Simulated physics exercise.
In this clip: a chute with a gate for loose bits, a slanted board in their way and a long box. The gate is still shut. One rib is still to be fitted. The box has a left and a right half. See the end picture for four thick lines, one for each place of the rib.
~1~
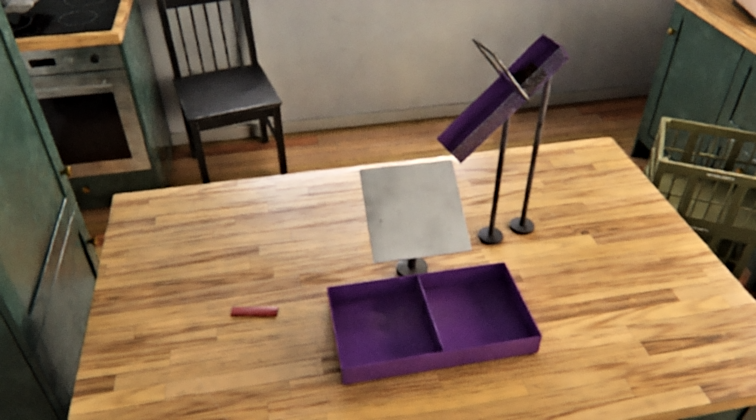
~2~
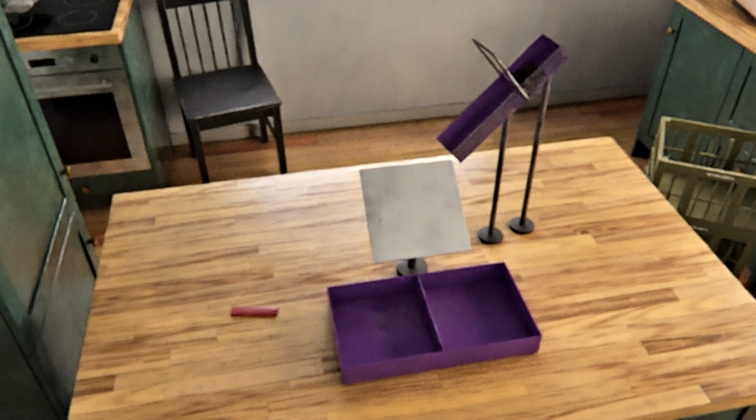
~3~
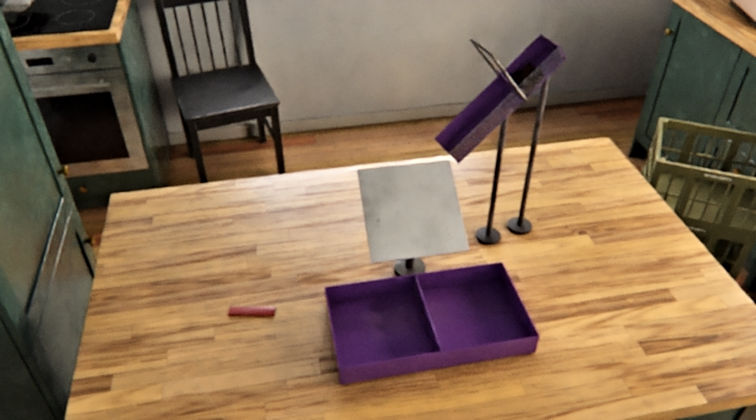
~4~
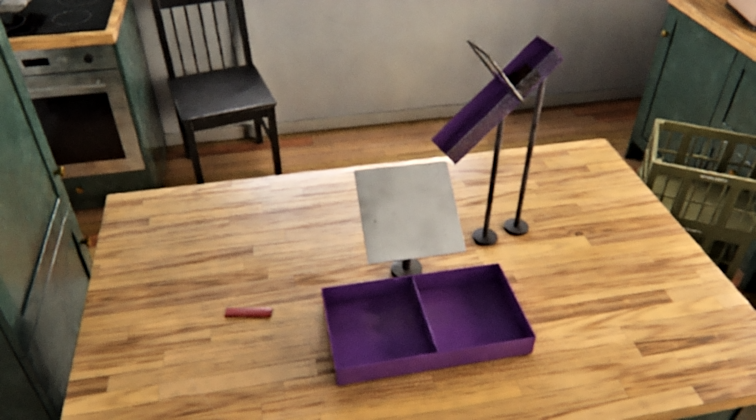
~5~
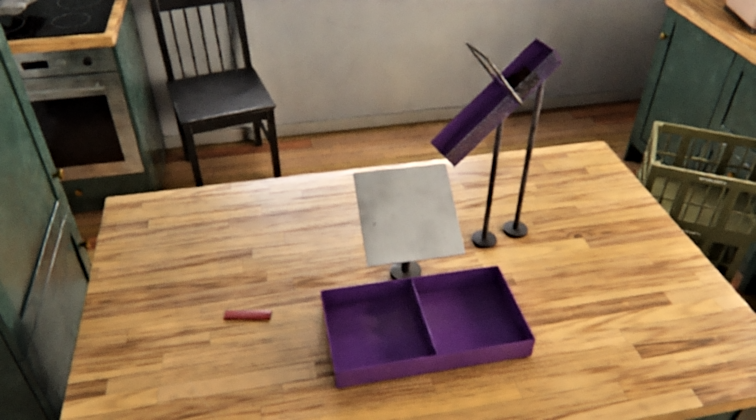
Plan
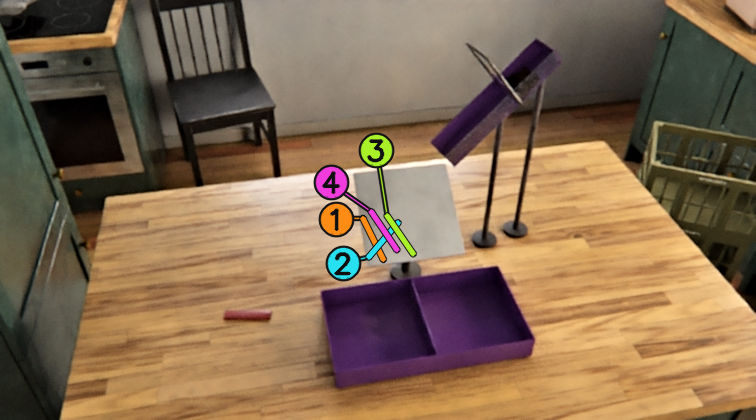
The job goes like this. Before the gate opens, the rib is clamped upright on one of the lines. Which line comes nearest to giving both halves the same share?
Line 4 does it best.
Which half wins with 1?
Left.
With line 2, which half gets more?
Left.
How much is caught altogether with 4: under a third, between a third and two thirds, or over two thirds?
Line 4 gives over two thirds.
On the marked copy, line 1 from (363, 218) to (383, 259); line 2 from (398, 222) to (368, 257); line 3 from (387, 215) to (413, 253); line 4 from (371, 211) to (396, 249).
For line 1, of what is caught, almost all in the left half, about a tenth in the right.
For line 2, of what is caught, the larger part in the left half, about a tenth in the right.
For line 3, of what is caught, roughly a quarter in the left half, the larger part in the right.
For line 4, of what is caught, roughly half in the left half, roughly half in the right.
